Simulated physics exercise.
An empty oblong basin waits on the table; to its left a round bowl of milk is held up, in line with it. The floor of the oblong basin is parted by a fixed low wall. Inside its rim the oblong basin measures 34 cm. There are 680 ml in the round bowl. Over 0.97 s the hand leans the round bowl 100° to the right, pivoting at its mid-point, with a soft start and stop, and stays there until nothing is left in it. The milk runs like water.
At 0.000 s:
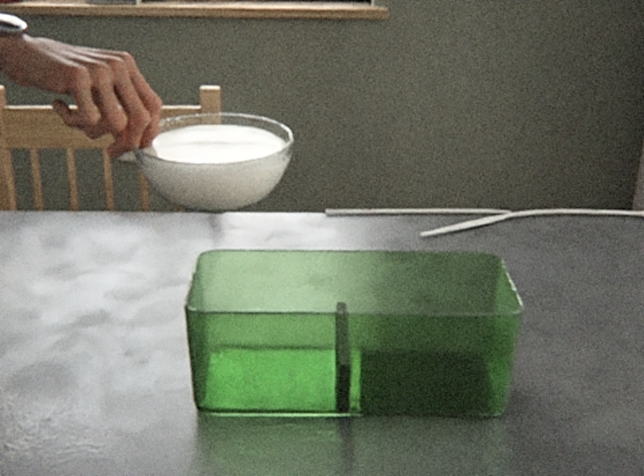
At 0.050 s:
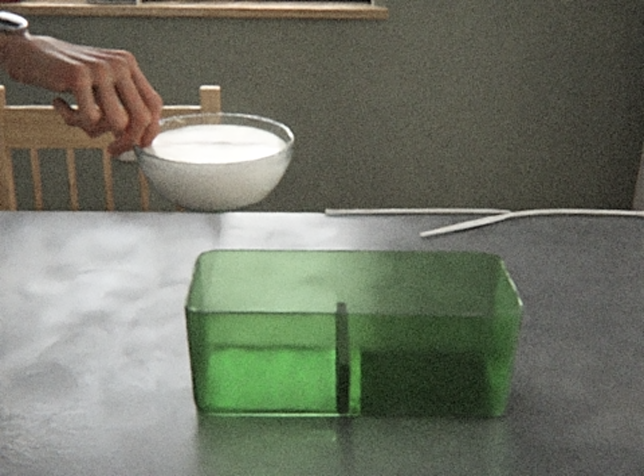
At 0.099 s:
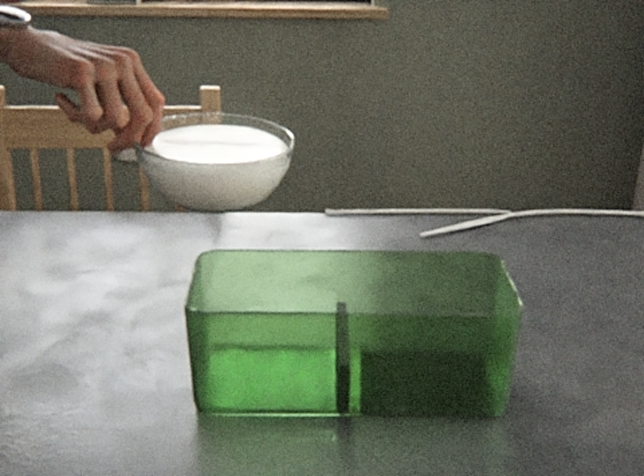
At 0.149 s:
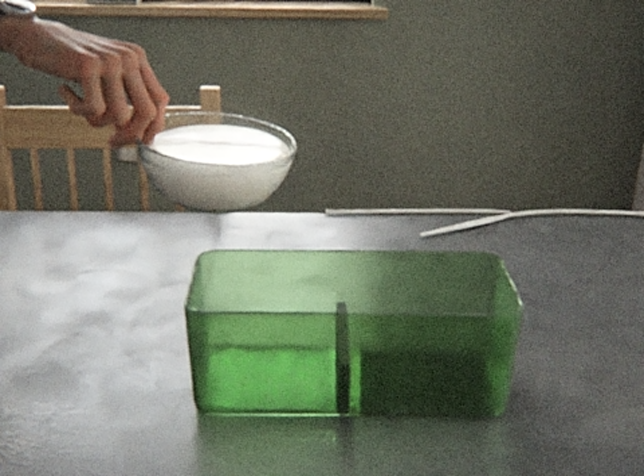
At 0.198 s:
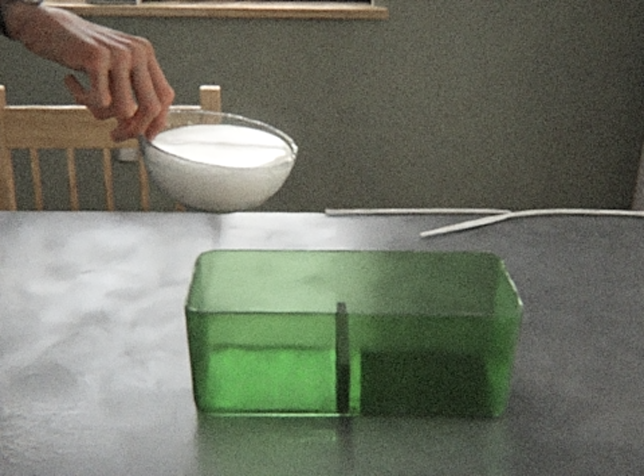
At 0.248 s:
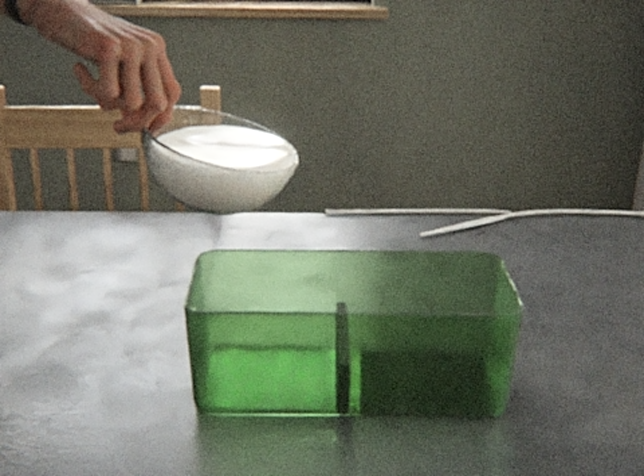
A hand holds a round glass bowl of milk still and nearly level above a table, up and to the left of a green oblong basin with a dividing wall. The hand then slowly leans the bowl a little to the right, its right rim dipping while the basin stays still.
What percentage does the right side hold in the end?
The far part has some 56 per cent.
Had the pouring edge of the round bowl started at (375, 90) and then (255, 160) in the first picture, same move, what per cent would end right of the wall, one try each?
First 95, then 5 per cent.
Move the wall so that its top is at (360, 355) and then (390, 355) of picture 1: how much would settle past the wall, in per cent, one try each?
First 40, then 10 per cent.
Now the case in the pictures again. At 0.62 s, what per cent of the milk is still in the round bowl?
Near 30 in a hundred.
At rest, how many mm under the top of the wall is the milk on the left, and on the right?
Some 46 mm on the left and 44 mm on the right.
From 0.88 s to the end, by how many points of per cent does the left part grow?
Near 3 in a hundred.
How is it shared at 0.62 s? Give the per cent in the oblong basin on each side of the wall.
Left about 6, right about 26.
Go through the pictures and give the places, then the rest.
Tilt 0°; pouring edge (292, 140); surface from (140, 145) to (289, 146); the oblong basin's rim runs from (192, 280) to (511, 283); the wall's top is at (343, 332), in the first picture.
Tilt 1°; pouring edge (293, 141); surface from (141, 144) to (289, 147), in the second picture.
Tilt 3°; pouring edge (293, 143); surface from (141, 144) to (290, 148), in the third picture.
Tilt 6°; pouring edge (295, 148); surface from (143, 142) to (290, 149), in the fourth picture.
Tilt 10°; pouring edge (296, 153); surface from (145, 142) to (294, 151), in the fifth picture.
Tilt 15°; pouring edge (297, 161); surface from (149, 143) to (297, 152), in the sixth picture.
By 0.62 s the tilt is 70° and 31 per cent is still to pour, 6 is left of the wall and 26 right of it.
By 0.88 s the tilt is 98° and 1 per cent is still to pour, 39 is left of the wall and 56 right of it.
By 1.16 s the tilt is 100° and 0 per cent is still to pour, 43 is left of the wall and 56 right of it.
By 1.47 s the tilt is 100° and 0 per cent is still to pour, 43 is left of the wall and 57 right of it.
At rest 43 per cent lies left of the wall, 56 right of it and 1 outside.
